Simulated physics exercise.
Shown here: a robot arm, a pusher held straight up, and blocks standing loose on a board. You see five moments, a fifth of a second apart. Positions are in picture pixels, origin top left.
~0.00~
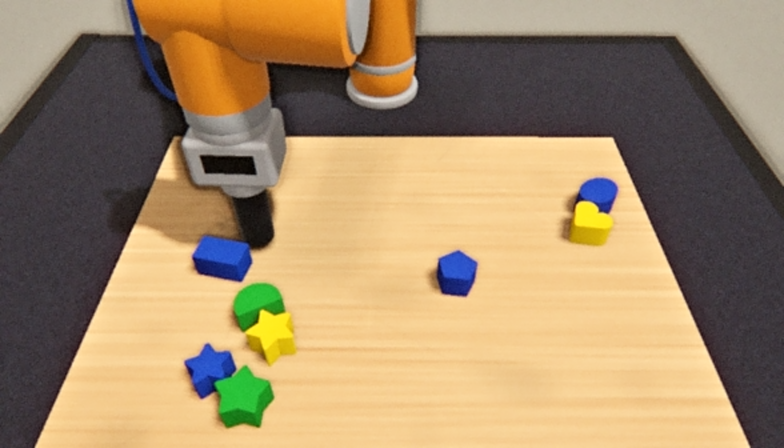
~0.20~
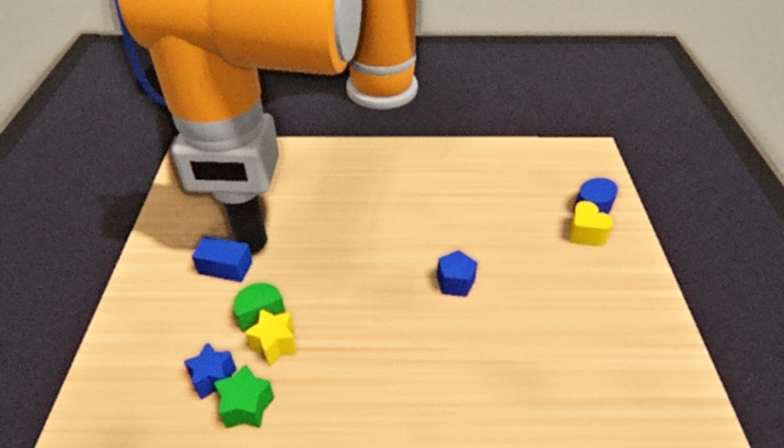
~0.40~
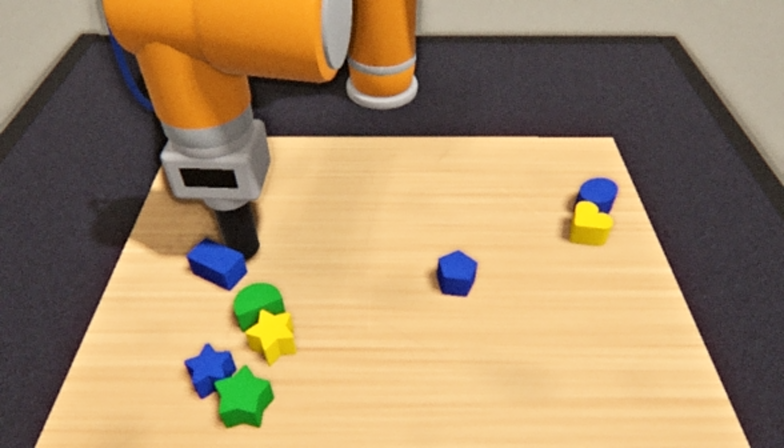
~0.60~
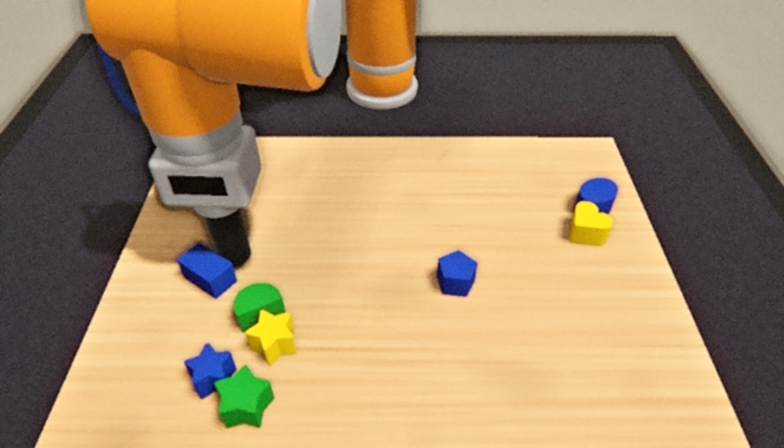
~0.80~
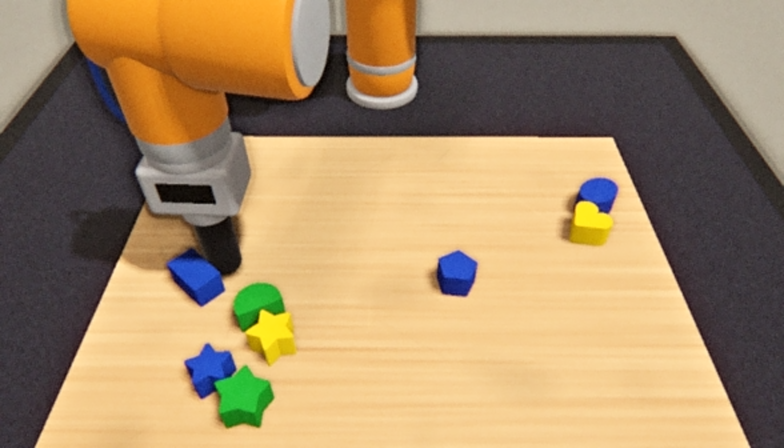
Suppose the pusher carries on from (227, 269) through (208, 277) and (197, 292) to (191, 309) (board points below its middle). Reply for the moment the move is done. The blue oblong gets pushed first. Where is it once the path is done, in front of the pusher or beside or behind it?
The pusher loses it on the way.
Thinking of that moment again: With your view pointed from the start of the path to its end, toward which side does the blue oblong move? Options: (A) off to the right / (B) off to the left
Option A.
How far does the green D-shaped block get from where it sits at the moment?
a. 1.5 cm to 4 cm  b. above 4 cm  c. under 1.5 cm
The answer is c.
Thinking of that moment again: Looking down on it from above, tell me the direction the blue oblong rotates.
From overhead, clockwise.
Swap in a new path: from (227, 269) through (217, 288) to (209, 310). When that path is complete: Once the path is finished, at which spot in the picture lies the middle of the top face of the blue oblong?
About (170, 284).
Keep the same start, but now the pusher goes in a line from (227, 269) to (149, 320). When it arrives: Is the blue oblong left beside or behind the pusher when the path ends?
I'd say no.
The first path, step by step. Halfway along, pusher at (199, 277); blue oblong at (164, 284).
At the end, pusher at (188, 302); blue oblong at (147, 297), turned 35° clockwise; green D-shaped block still.
